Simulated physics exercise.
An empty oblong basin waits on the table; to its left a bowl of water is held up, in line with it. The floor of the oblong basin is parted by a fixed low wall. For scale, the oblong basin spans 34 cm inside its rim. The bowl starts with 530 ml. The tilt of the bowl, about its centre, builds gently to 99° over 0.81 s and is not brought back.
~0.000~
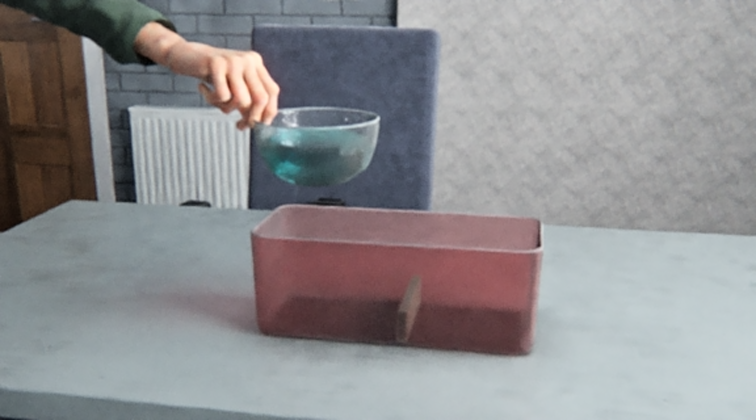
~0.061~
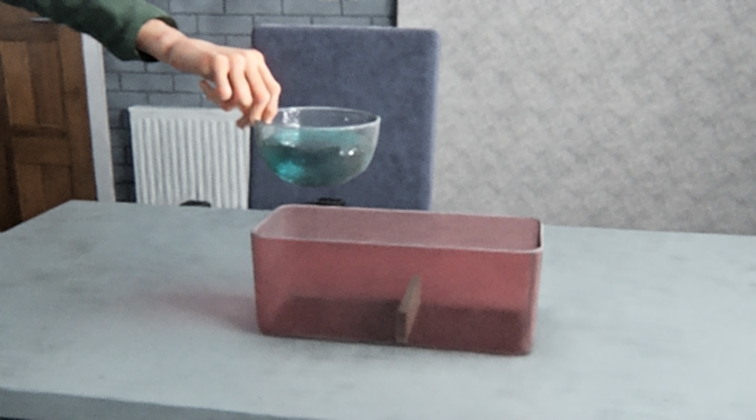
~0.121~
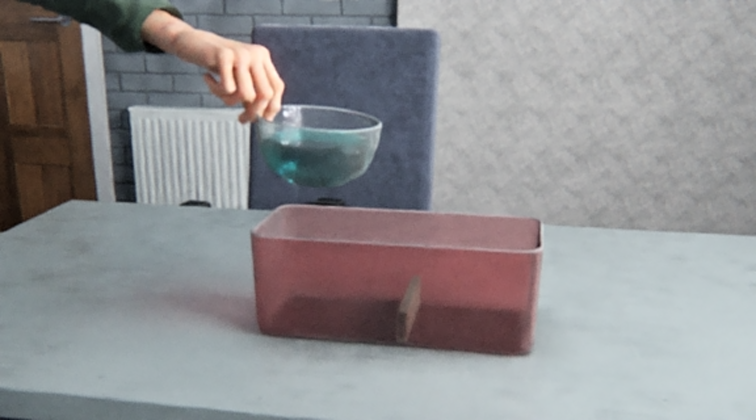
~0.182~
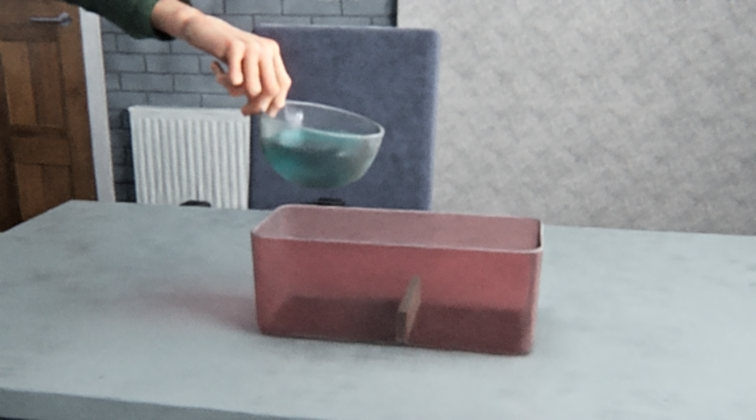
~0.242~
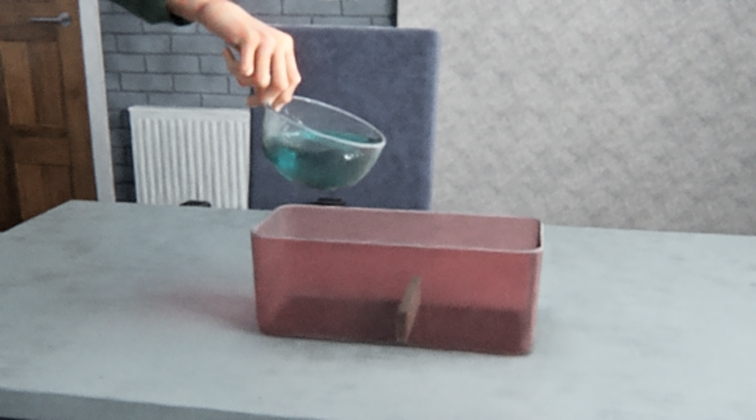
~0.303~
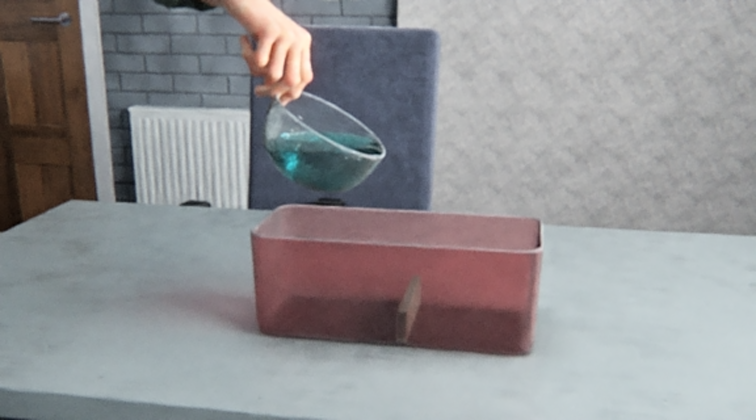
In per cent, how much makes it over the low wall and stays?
About 50 per cent.
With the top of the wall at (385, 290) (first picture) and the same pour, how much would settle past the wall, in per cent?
Then about 85 per cent.
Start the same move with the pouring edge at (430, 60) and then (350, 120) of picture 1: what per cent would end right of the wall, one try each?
In turn about 90 and 10 per cent.
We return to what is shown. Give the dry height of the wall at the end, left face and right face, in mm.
Some 28 mm on the left and 24 mm on the right.
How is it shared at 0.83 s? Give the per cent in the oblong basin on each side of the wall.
Near 44 on the left, 50 on the right.
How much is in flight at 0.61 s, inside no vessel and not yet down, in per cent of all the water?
About 24 per cent.
By 0.61 s the tilt is 84° and 32 per cent is still to pour, 15 is left of the wall and 28 right of it.
By 0.83 s the tilt is 99° and 3 per cent is still to pour, 44 is left of the wall and 50 right of it.
By 1.06 s the tilt is 99° and 0 per cent is still to pour, 50 is left of the wall and 50 right of it.
By 1.31 s the tilt is 99° and 0 per cent is still to pour, 50 is left of the wall and 50 right of it.
At rest 50 per cent lies left of the wall, 50 right of it and 0 outside.
